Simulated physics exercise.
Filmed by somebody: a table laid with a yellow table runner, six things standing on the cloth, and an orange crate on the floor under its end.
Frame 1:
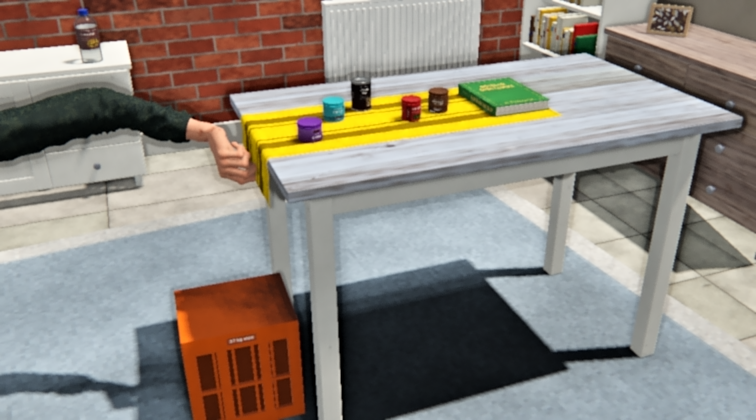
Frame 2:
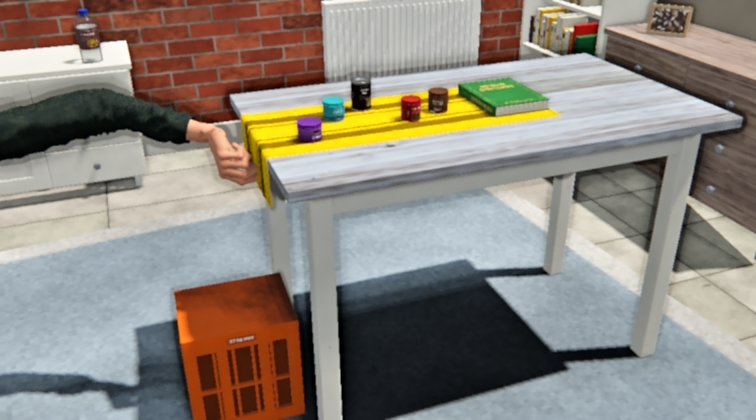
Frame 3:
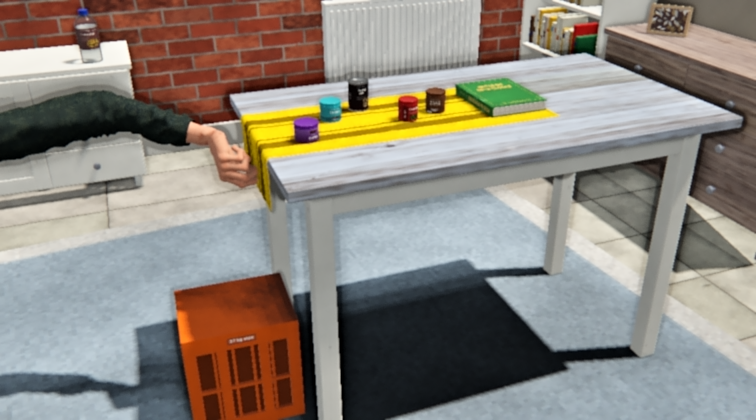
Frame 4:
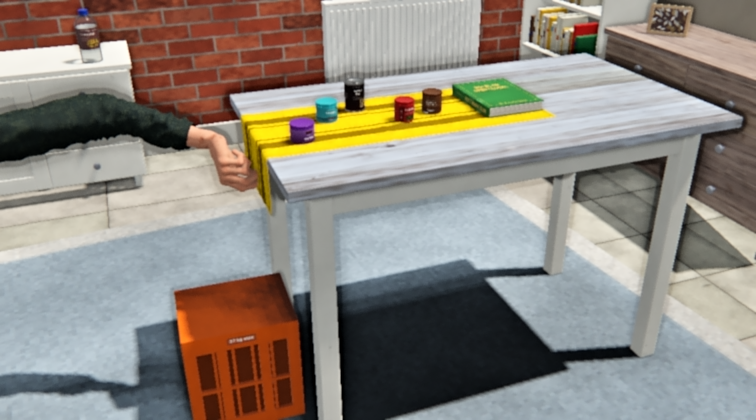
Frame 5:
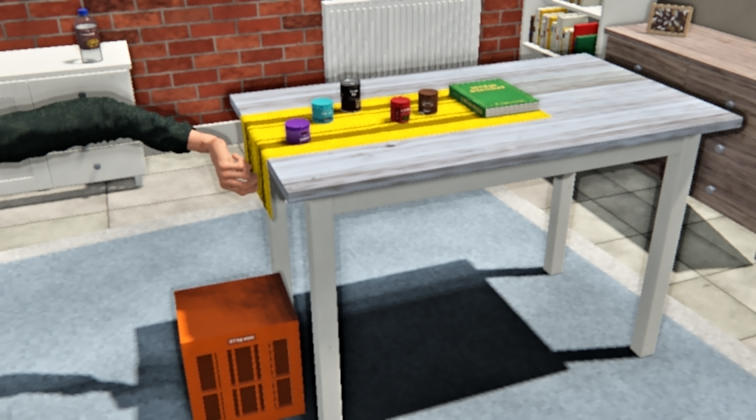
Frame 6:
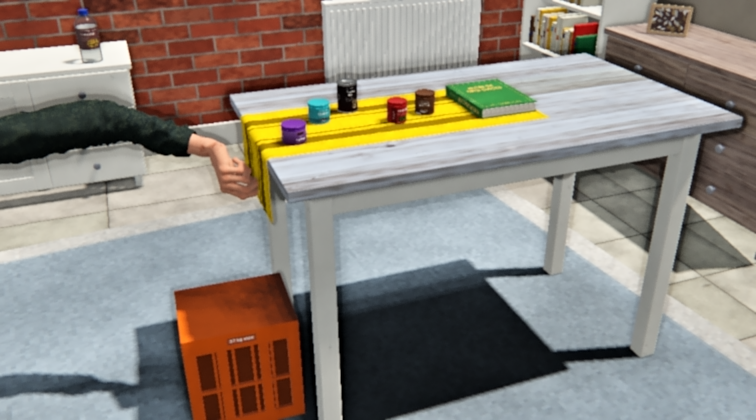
A dark-sleeved arm reaches in from the left to the hanging end of a yellow runner on a pale wooden table, seen from slightly above in a brick-walled room. Purple, turquoise, black, red and brown containers and a green book stand on the cloth, with an orange crate below. The hand draws the runner slowly down, carrying everything on it slightly left, while the camera stays still.
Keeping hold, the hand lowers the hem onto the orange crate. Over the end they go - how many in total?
It drops three things over the edge.
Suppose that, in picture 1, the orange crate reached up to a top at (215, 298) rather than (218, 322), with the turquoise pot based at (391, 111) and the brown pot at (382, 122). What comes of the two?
The turquoise pot ends up still on top and the brown pot ends up still on top.
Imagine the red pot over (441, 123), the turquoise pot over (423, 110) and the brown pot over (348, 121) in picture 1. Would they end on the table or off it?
The red pot is still on top, the turquoise pot is still on top and the brown pot is off the top.
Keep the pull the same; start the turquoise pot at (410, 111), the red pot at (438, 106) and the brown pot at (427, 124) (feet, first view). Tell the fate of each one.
So the turquoise pot stays aboard, the red pot stays aboard, and the brown pot stays aboard.
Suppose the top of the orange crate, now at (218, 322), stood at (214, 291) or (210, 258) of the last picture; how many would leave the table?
First case 2, second case 1.
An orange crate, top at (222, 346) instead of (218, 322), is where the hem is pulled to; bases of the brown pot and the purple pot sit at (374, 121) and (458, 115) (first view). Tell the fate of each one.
As for the brown pot, it leaves the top; as for the purple pot, it stays in place.
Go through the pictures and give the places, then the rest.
The first frame shows hem (271, 209); purple pot (309, 121); turquoise pot (333, 100); black can (361, 80); red pot (411, 98); brown pot (439, 90); top of the crate (218, 322).
The second frame shows hem (272, 209); purple pot (309, 121).
The third frame shows hem (271, 212); turquoise pot (330, 100).
The fourth frame shows hem (271, 216); black can (354, 81); top of the crate (218, 322).
The fifth frame shows hem (273, 220); red pot (400, 99).
The sixth frame shows hem (272, 224); purple pot (293, 123); turquoise pot (318, 102); black can (347, 81); red pot (397, 100); brown pot (425, 92).
Soon after, hem near (261, 247); purple pot gone.
After that, hem near (263, 280); purple pot and turquoise pot gone.
In the end, hem on the crate; purple pot, turquoise pot and black can gone. The answer is three.
